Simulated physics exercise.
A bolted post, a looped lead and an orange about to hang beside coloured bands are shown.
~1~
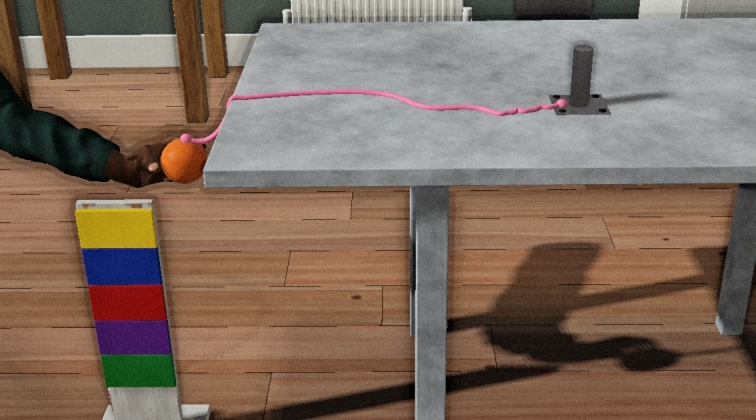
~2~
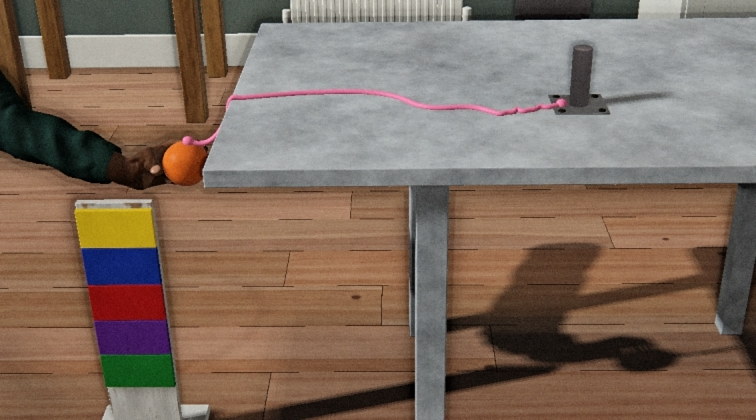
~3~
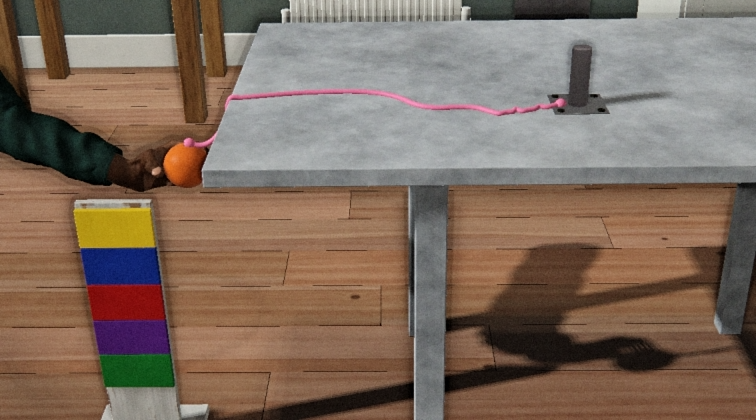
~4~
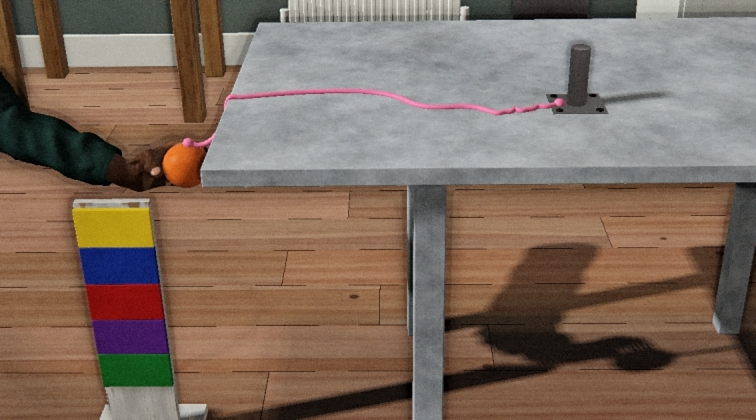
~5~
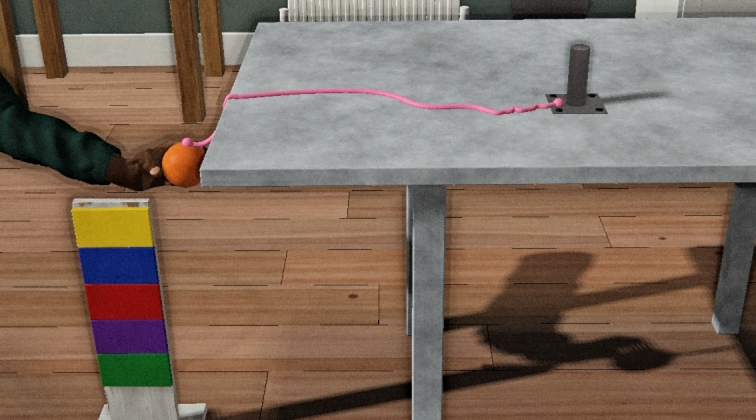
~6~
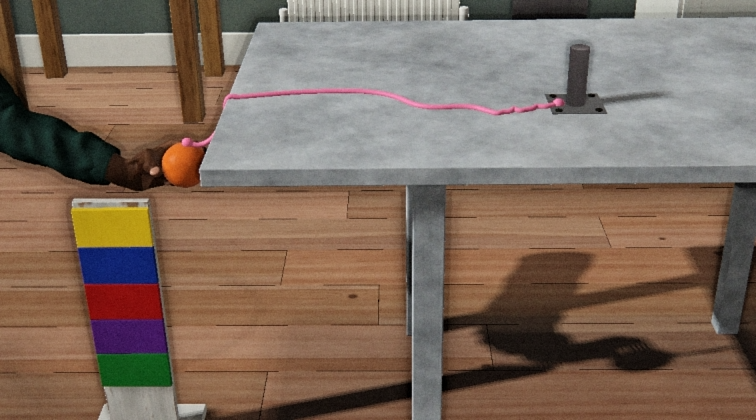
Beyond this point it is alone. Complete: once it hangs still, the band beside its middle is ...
... Yellow.
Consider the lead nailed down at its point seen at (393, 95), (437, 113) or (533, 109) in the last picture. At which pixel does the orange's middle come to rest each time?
Going through the three tries, you get (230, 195), (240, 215) and (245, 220).
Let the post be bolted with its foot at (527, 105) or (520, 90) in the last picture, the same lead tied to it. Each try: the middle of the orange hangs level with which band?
Trial 1 - blue; trial 2 - blue.
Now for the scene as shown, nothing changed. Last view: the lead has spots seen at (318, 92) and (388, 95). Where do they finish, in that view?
You'll find the first mark at (283, 97) and the second mark at (355, 99).
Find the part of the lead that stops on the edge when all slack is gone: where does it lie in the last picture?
Approx. (260, 96).
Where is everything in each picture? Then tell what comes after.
The first frame shows orange (184, 161); yellow (116, 230); blue (122, 268); red (127, 304); purple (133, 339); green (138, 372).
The second frame shows orange (186, 163); lead through (529, 110) (459, 107) (397, 97) (321, 93) (241, 98).
The third frame shows orange (187, 165).
The fourth frame shows orange (186, 165); lead through (527, 110) (457, 107) (395, 97) (319, 92) (239, 98).
The fifth frame shows orange (185, 165).
The sixth frame shows orange (185, 165); lead through (526, 110) (456, 107) (394, 96) (318, 92) (238, 97).
A little later, orange near (224, 209); level with yellow.
Next, orange near (252, 217); level with yellow.
Later still, orange near (254, 219); level with yellow.
When it is over, orange near (245, 220); level with yellow. The yellow one.
